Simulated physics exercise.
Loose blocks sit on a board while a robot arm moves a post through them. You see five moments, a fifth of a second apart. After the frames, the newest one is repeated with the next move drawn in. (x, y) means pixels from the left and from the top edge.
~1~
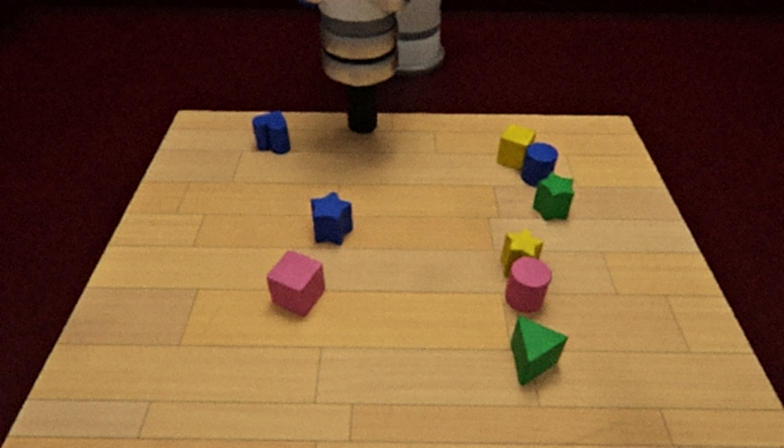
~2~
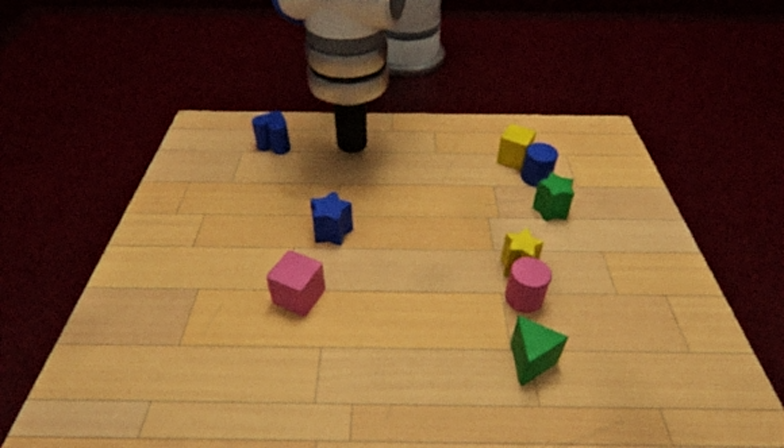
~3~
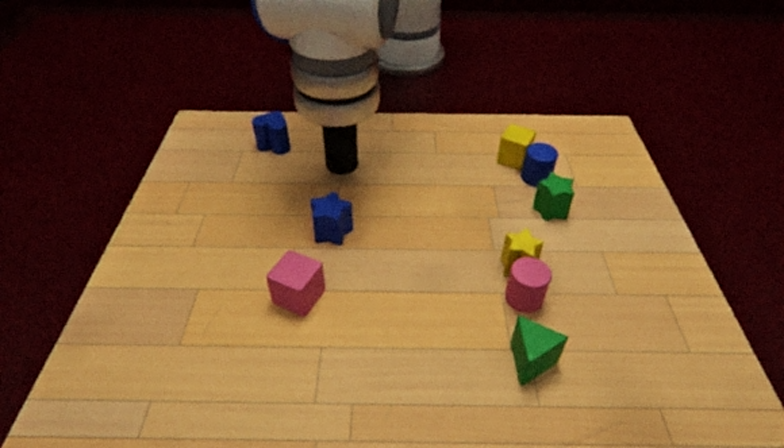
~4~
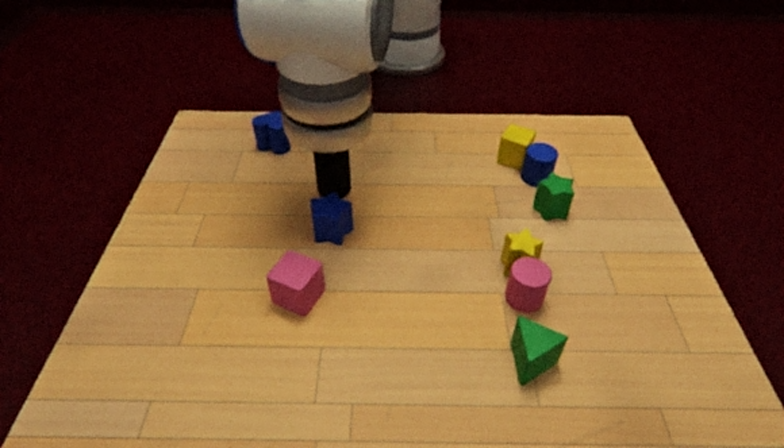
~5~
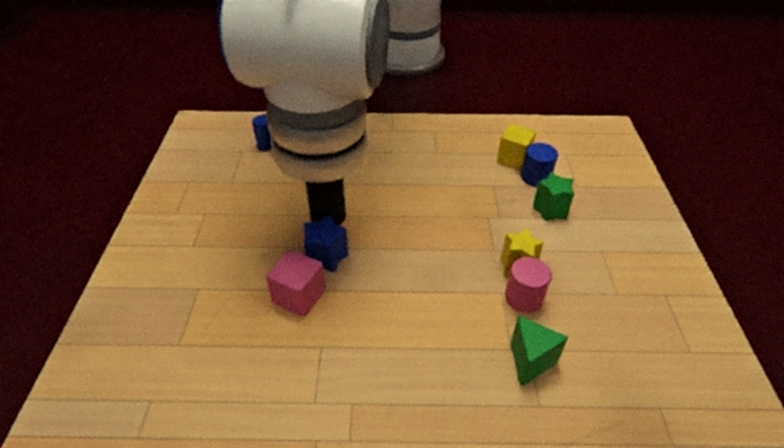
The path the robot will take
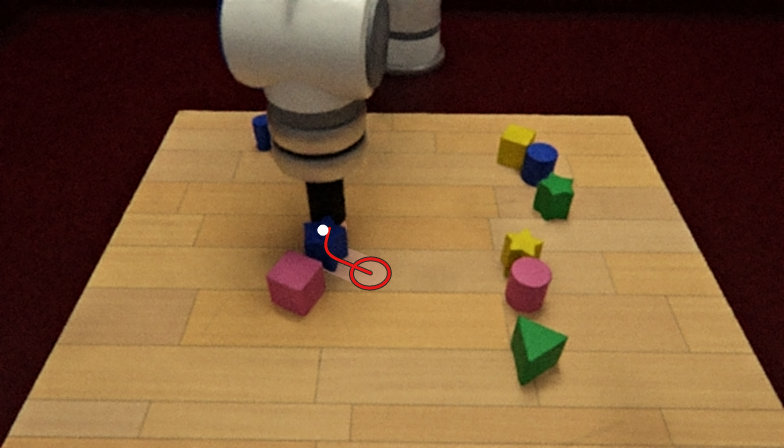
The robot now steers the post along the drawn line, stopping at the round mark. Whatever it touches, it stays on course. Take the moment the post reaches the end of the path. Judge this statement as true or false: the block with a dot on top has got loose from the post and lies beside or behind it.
That claim is true.
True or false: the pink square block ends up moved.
The statement is correct.
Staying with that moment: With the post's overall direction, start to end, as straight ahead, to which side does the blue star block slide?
The blue star block is shifted sideways to the right, facing along the path from start to end.
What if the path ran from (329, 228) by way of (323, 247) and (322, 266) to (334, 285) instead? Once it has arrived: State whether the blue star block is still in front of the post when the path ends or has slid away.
As far as I can tell, the blue star block is still leading the way in front of the post.
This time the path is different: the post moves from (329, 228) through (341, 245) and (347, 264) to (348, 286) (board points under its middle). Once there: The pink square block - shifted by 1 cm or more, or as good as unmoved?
That one moves away.
The drawn path runs from (329, 228) via (326, 248) and (345, 263), ending at (370, 273); the dot is on the blue star block.
What follows on the original path. Halfway along, post at (333, 246); pink square block at (288, 278); blue star block at (324, 258), turned 30° clockwise.
At the end, post at (370, 262); pink square block at (288, 278); blue star block at (334, 265), turned 65° clockwise.
